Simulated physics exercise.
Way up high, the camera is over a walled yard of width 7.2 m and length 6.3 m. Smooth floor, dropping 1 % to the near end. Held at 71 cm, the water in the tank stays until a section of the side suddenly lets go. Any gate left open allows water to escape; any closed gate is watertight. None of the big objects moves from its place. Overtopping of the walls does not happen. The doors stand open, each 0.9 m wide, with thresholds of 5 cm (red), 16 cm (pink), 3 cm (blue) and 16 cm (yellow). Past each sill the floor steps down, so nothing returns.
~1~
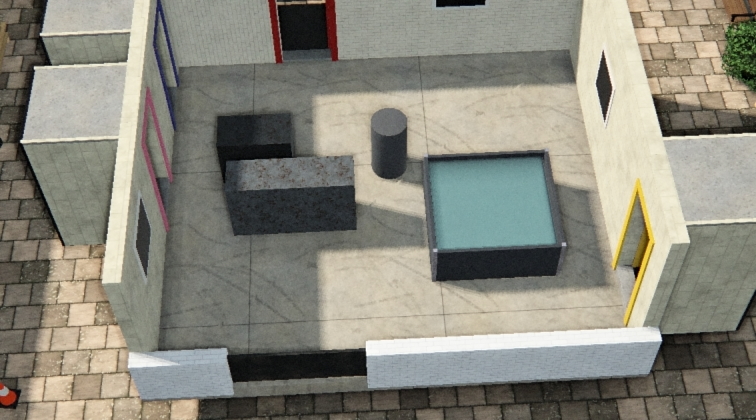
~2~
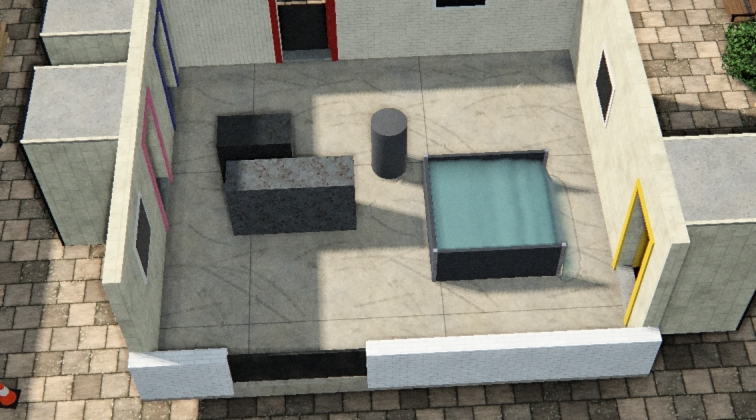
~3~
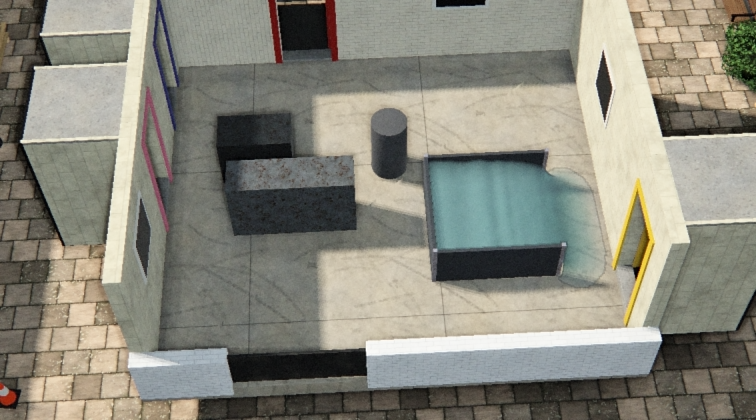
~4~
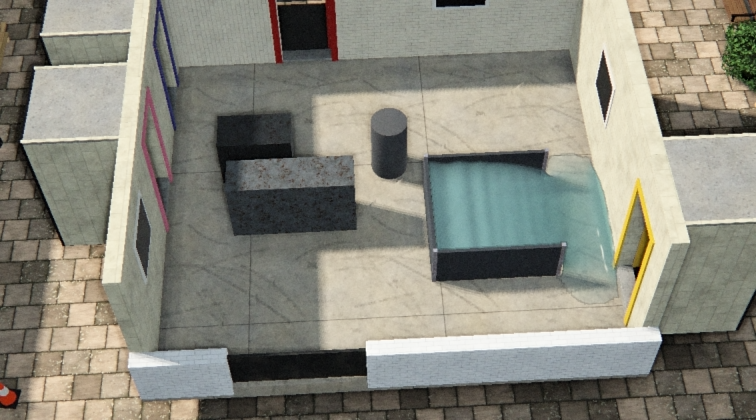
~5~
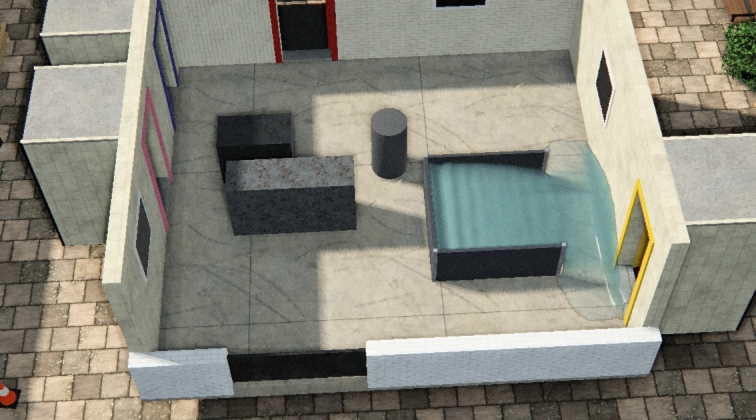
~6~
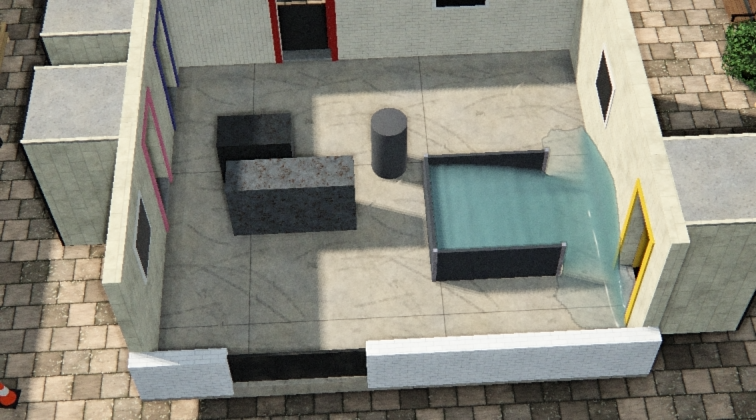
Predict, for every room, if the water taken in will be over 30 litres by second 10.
Prediction: For the red door, not over 30 litres; for the pink door, not over 30 litres; for the blue door, over 30 litres; for the yellow door, over 30 litres.
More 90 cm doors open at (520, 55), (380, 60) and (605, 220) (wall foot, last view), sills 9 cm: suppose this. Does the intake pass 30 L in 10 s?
The first one exceeds it, the second one doesn't reach it, and the third one exceeds it.
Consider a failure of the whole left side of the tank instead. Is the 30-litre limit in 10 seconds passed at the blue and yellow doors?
Door blue goes beyond, door yellow stays within.
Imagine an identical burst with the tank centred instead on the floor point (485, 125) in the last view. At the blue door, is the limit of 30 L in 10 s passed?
Lab note: Blue door, limit broken.
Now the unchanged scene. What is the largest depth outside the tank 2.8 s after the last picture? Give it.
Max around 23 cm.
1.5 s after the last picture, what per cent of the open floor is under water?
Wet share: About 30 %.
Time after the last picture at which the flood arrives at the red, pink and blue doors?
Door times: Red 2.4 s / pink 4.5 s / blue 3.8 s.
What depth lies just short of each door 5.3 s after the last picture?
Depths: Red door 3 cm, pink door 8 cm, blue door 9 cm, yellow door 12 cm.
Then, 0.7 s after the last picture water covers 15 % of the floor and is deepest (50 cm) near (599, 226); red door not reached, pink door not reached, blue door not reached, yellow door 29 cm at the sill, 22 L in.
Then, 1.5 s after the last picture water covers 30 % of the floor and is deepest (44 cm) near (613, 354); red door not reached, pink door not reached, blue door not reached, yellow door 24 cm at the sill, 61 L in.
Then, 2.8 s after the last picture water covers 55 % of the floor and is deepest (23 cm) near (613, 354); red door 4 cm at the sill, 0 L in, pink door not reached, blue door not reached, yellow door 17 cm at the sill, 82 L in.
Then, 5.3 s after the last picture water covers 90 % of the floor and is deepest (16 cm) near (193, 375); red door 3 cm at the sill, 0 L in, pink door 8 cm at the sill, 0 L in, blue door 9 cm at the sill, 25 L in, yellow door 12 cm at the sill, 85 L in.
Then, 9.3 s after the last picture water covers 100 % of the floor and is deepest (12 cm) near (162, 304); red door 2 cm at the sill, 0 L in, pink door 8 cm at the sill, 0 L in, blue door 7 cm at the sill, 79 L in, yellow door 7 cm at the sill, 86 L in.
